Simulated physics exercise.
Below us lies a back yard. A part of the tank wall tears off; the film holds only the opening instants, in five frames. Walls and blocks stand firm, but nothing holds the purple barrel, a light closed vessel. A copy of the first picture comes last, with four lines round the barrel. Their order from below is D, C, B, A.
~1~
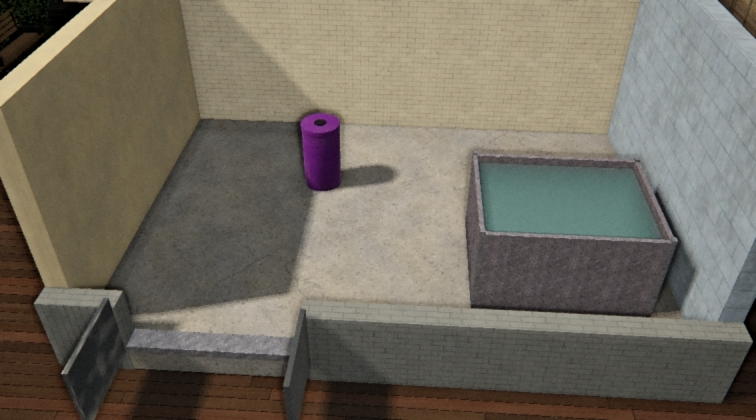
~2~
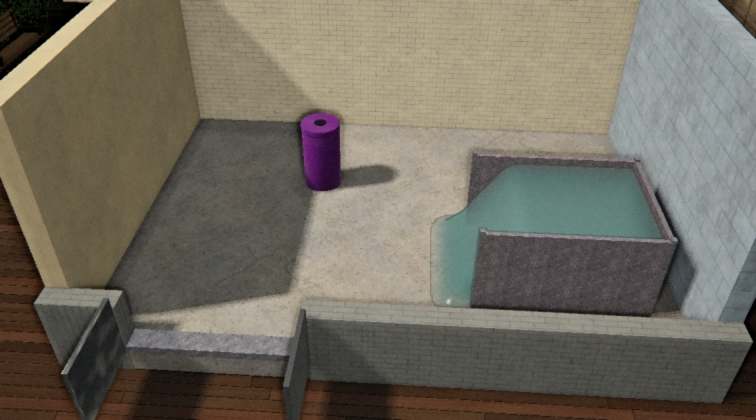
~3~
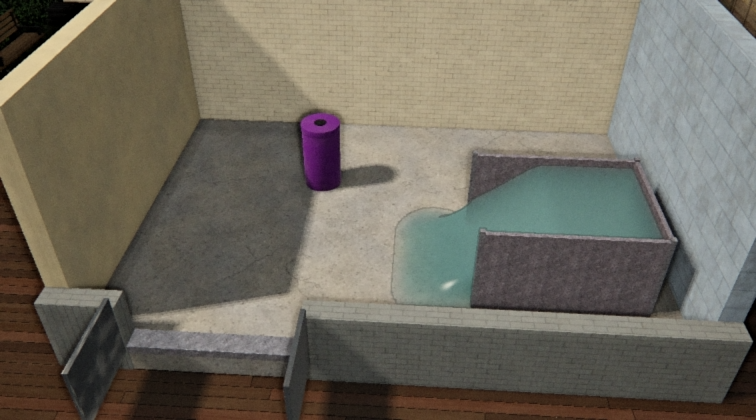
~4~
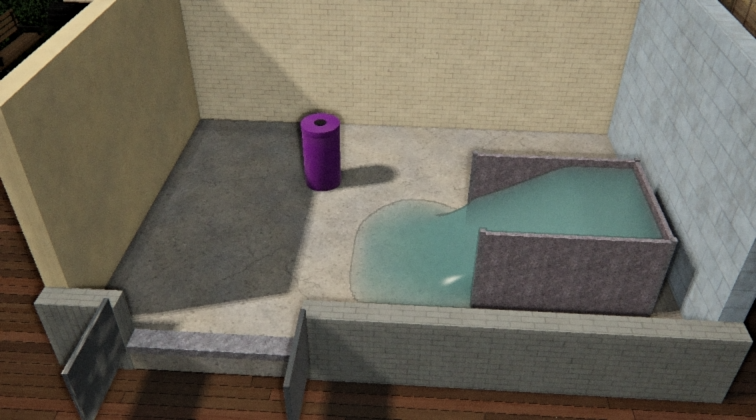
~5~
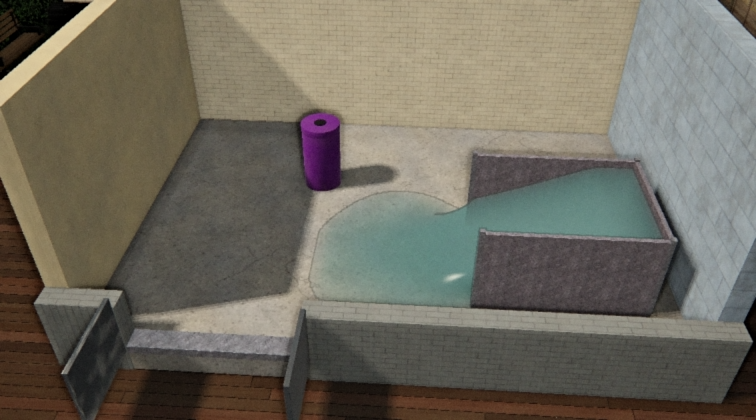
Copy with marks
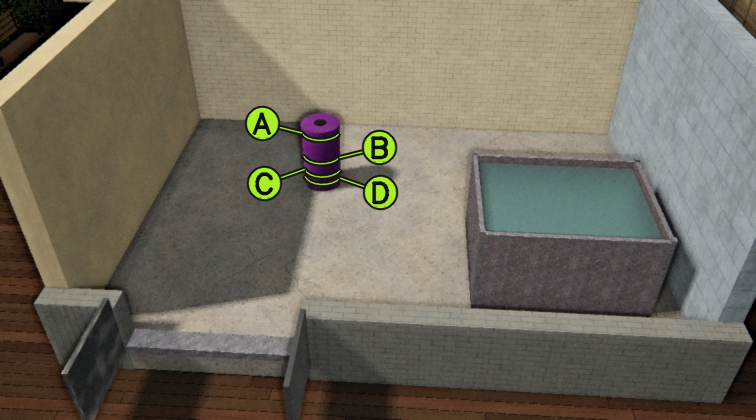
A stone-walled tank of blue-green water stands at the right of a back yard seen from above, with a purple barrel near the middle, cream walls behind and at left, a pale blue wall at right, and an open gate at front left. The tank's left side disappears and water pours out through the gap. The pool spreads leftward across the pale paving towards the barrel, which stays still, as does the camera.
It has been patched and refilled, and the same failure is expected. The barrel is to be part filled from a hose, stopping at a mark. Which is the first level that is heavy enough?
It is B.
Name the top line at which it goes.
The answer is C.
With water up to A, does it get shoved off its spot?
No, that is safe.
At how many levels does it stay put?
Two of them.
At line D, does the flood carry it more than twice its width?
Yes, clearly.
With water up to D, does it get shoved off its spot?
Yes, that goes wrong.
In lime, A at (318, 140); B at (319, 163); C at (320, 177); D at (321, 184); from the bottom up D, C, B, A.
If A is chosen, it does not move.
If B is chosen, it does not move.
If C is chosen, it is pushed about its own width away.
If D is chosen, it is pushed about 4 times its own width away.
